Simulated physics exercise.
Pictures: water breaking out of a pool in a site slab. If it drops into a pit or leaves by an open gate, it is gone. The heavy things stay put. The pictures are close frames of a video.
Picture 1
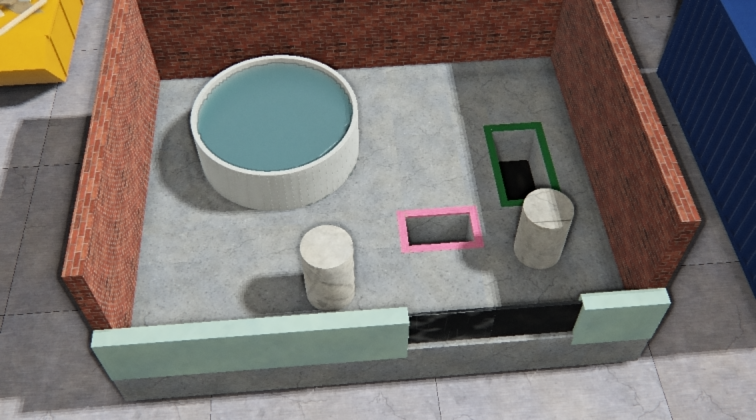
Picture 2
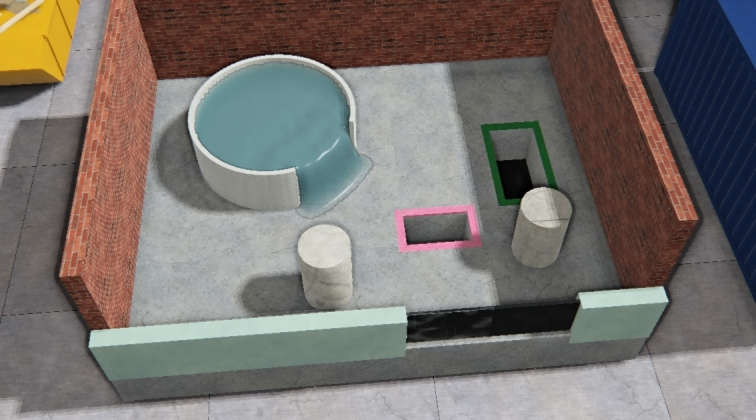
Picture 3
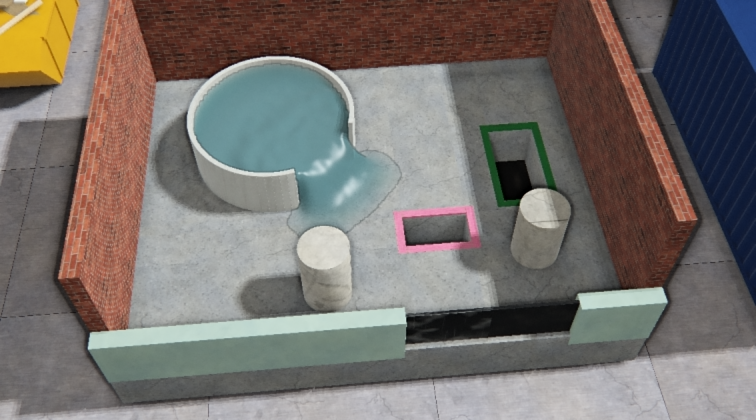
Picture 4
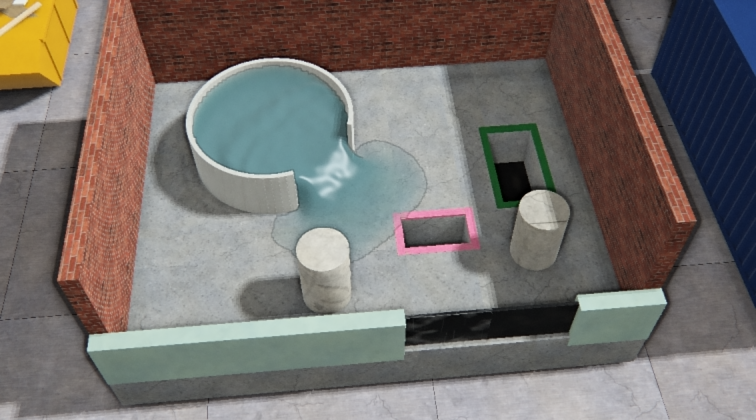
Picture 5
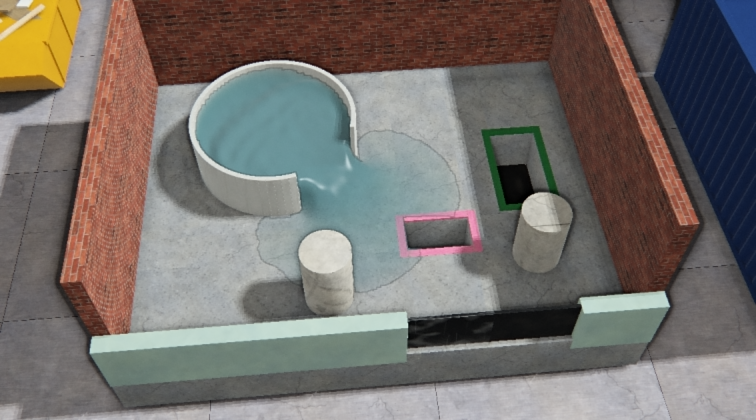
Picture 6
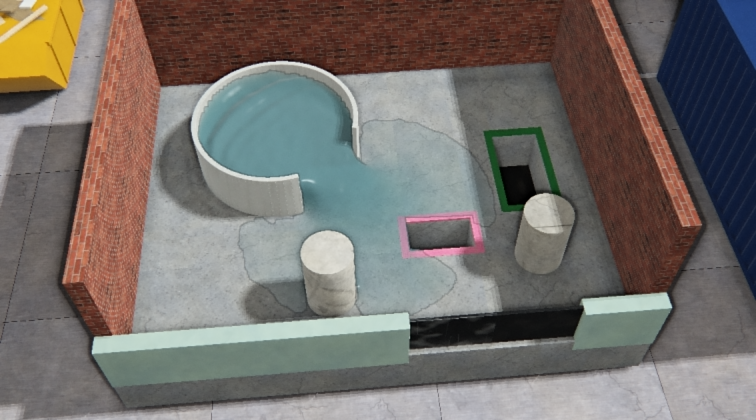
Water pouring from a gap in a round white tank, spreading across a concrete floor around a pillar and a pink-edged opening.
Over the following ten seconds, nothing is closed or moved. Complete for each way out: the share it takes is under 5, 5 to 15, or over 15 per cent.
Completed: For the gate it is under 5 per cent; for the pink pit it is over 15 per cent; for the green pit it is over 15 per cent.
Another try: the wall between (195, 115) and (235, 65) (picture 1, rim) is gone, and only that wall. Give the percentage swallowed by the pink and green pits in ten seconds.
In percent: Pink 6, green 20.
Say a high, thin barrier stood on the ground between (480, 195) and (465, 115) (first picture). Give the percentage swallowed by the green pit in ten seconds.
Green: About 14 %.
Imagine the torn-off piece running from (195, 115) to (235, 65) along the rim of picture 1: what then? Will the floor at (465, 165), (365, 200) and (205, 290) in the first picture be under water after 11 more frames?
The first would be still unwetted, the second still unwetted and the third drenched.
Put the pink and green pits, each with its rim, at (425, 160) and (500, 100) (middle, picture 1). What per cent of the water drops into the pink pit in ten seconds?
Out of every hundred parts, the pink pit gets 10.
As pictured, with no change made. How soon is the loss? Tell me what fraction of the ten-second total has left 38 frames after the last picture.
I'd say about 75 per cent.
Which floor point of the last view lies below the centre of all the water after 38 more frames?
I'd place it roughly at (364, 206).
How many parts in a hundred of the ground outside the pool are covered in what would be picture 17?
Around 45 percent of it.
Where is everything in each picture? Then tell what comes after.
In the first frame, still water in the round tank at (275, 115).
In the second frame, water pours out at (332, 175) and has run to (368, 163).
In the third frame, the front is at (394, 168), out from the gap at (331, 177).
In the fourth frame, water pours out at (331, 180) and has run to (422, 185).
In the fifth frame, water pours out at (333, 182) and has run to (454, 204).
In the sixth frame, the front is at (489, 218), out from the gap at (335, 183).
A moment on, water covers 35 % of the floor; the gate 0 %, the pink pit 7 %, the green pit 1 %.
Next, water covers 45 % of the floor; the gate 0 %, the pink pit 13 %, the green pit 4 %.
Then, water covers 55 % of the floor; the gate 0 %, the pink pit 19 %, the green pit 7 %.
Later, water covers 70 % of the floor; the gate 0 %, the pink pit 26 %, the green pit 16 %.
In the end, water covers 95 % of the floor; the gate 0 %, the pink pit 33 %, the green pit 24 %.
